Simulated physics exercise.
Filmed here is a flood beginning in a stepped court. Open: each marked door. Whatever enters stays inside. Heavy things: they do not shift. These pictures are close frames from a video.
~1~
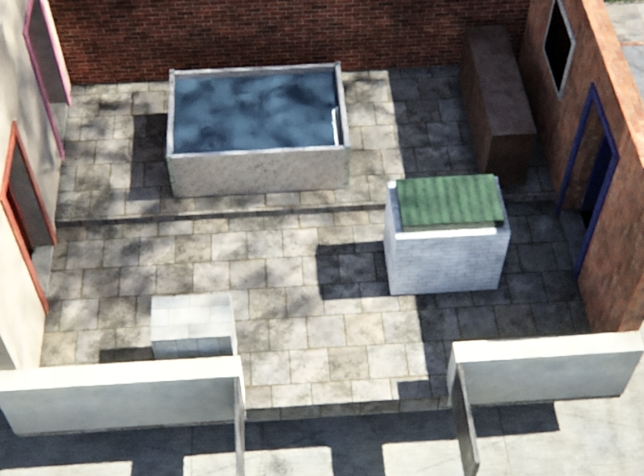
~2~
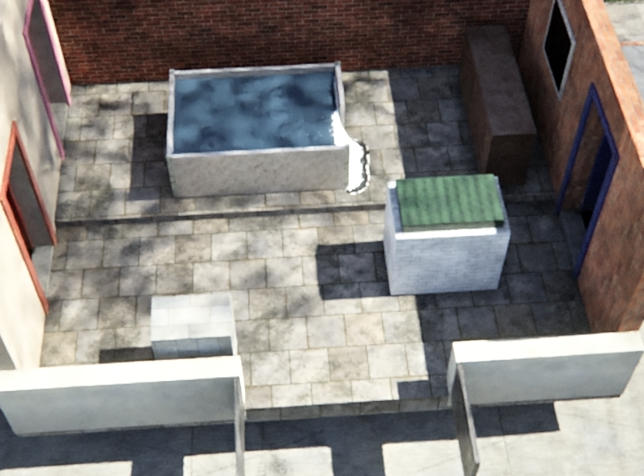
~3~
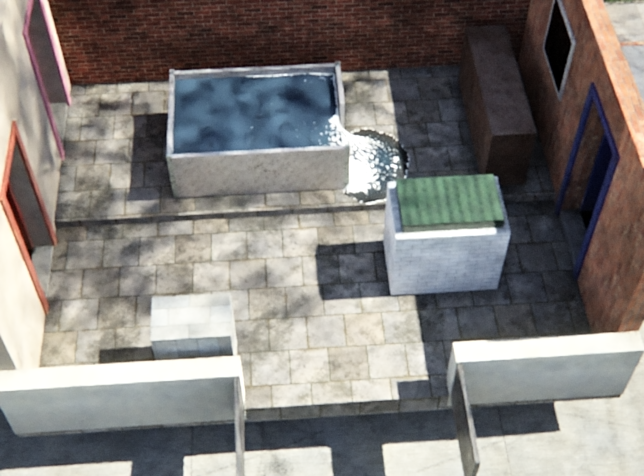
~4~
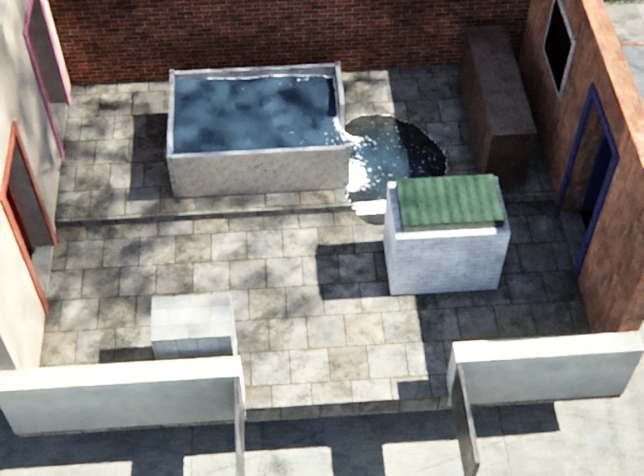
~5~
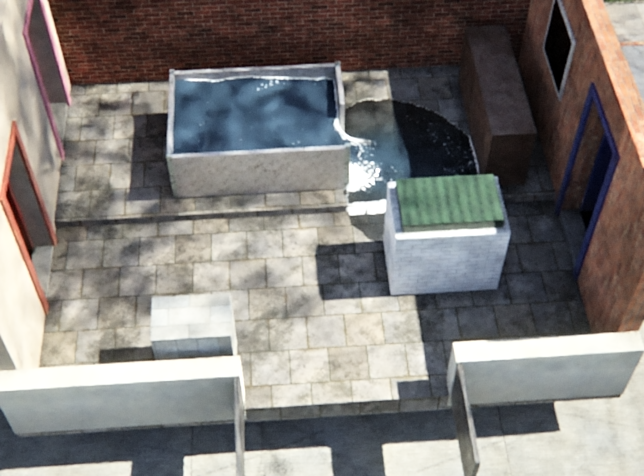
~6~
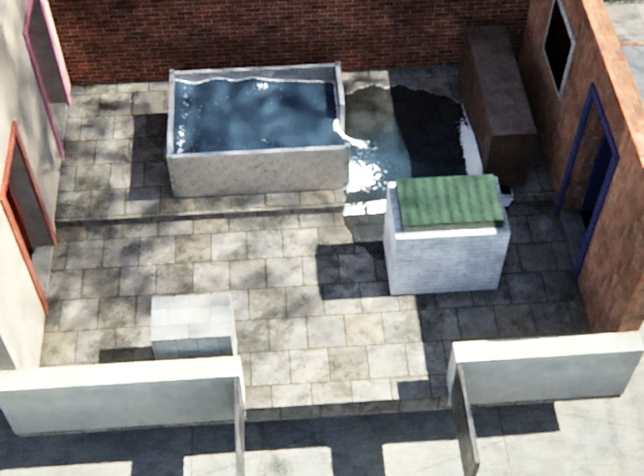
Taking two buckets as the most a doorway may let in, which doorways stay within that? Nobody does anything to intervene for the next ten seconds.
The blue door exceeds two buckets; the pink door never exceeds two buckets; the red door exceeds two buckets.
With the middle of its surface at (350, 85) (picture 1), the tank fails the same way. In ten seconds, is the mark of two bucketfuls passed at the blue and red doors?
Blue: Falls short; red: Exceeds it.
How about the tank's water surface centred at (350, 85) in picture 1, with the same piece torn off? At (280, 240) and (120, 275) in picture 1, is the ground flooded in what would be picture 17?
Soaked, bone-dry.
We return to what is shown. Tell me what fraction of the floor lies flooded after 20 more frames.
My estimate is near 45 per cent.
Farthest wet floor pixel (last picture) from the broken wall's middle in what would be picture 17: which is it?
Somewhere close to (590, 367).
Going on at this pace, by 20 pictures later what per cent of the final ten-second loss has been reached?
Near 30 in a hundred, I reckon.
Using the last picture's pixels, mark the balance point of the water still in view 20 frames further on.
(351, 169).
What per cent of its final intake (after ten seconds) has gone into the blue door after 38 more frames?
Around 100 %.
A moment on, water covers 20 % of the floor; the blue door under two buckets in, the pink door not reached, the red door not reached.
Next, water covers 25 % of the floor; the blue door over two buckets in, the pink door not reached, the red door not reached.
Then, water covers 45 % of the floor; the blue door far over two buckets in, the pink door not reached, the red door not reached.
Later, water covers 80 % of the floor; the blue door far over two buckets in, the pink door under two buckets in, the red door not reached.
In the end, water covers 95 % of the floor; the blue door far over two buckets in, the pink door under two buckets in, the red door over two buckets in.
